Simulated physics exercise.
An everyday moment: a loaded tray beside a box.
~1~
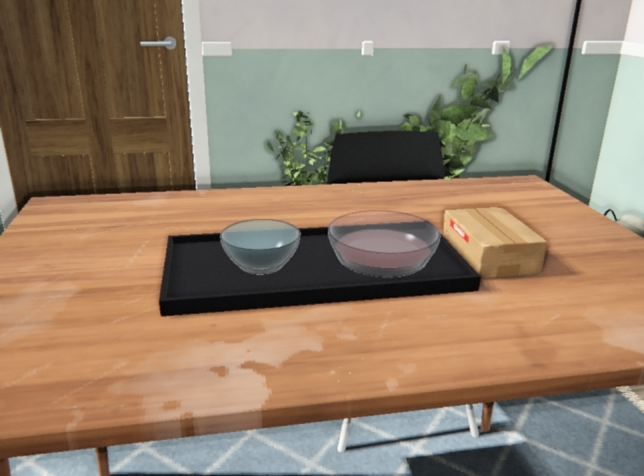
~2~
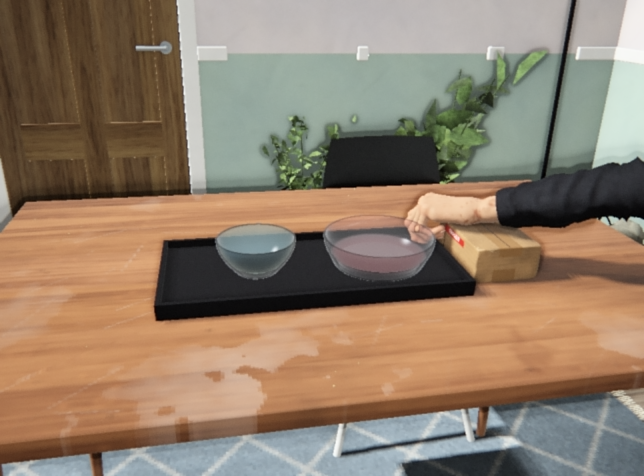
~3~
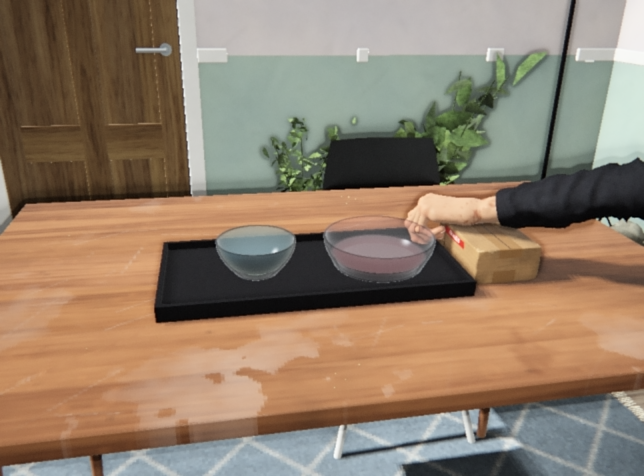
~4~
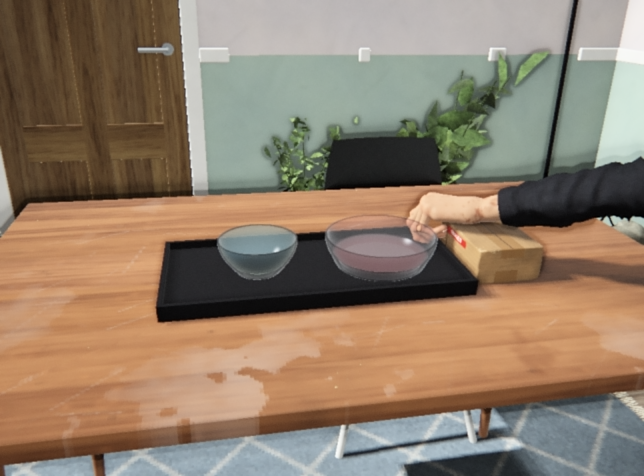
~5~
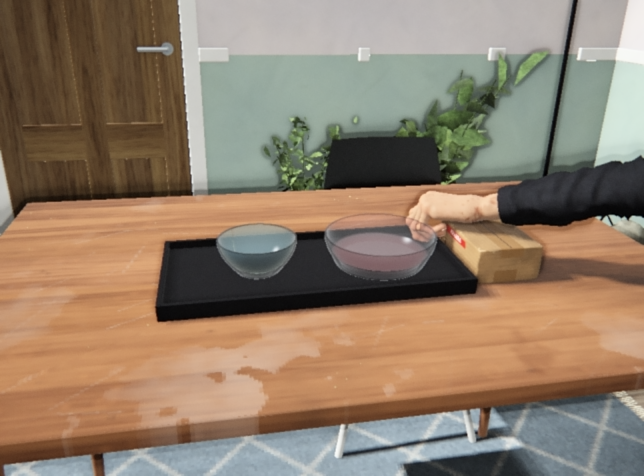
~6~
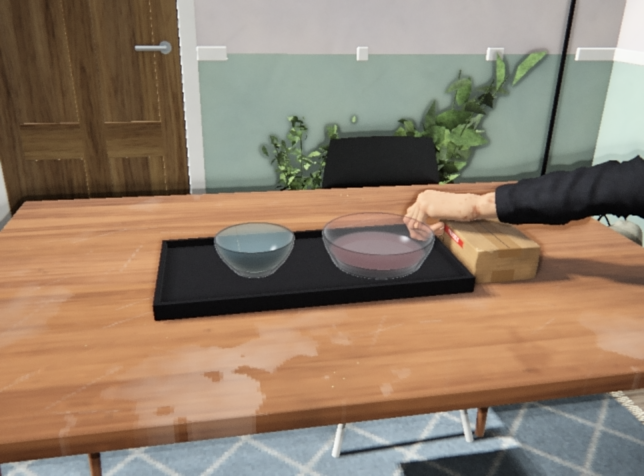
On a wooden table, a black tray held two glass bowls beside a small cardboard box; a dark-sleeved arm reached in from the right and gripped the tray's end, and the tray barely moved.
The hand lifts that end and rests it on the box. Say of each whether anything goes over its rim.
The bowl spills and the dish keeps it all in.
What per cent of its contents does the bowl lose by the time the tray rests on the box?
Some 20 per cent.
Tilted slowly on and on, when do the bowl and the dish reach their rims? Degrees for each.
Roughly 2 degrees and 25 degrees.
Soon after, the tray slopes by about 4°; bowl, some has gone over its rim; dish, nothing has left it.
Later, the tray slopes by about 9°; bowl, some has gone over its rim; dish, nothing has left it.
In the end, the tray slopes by about 8°, resting on the box; bowl, some has gone over its rim; dish, nothing has left it.
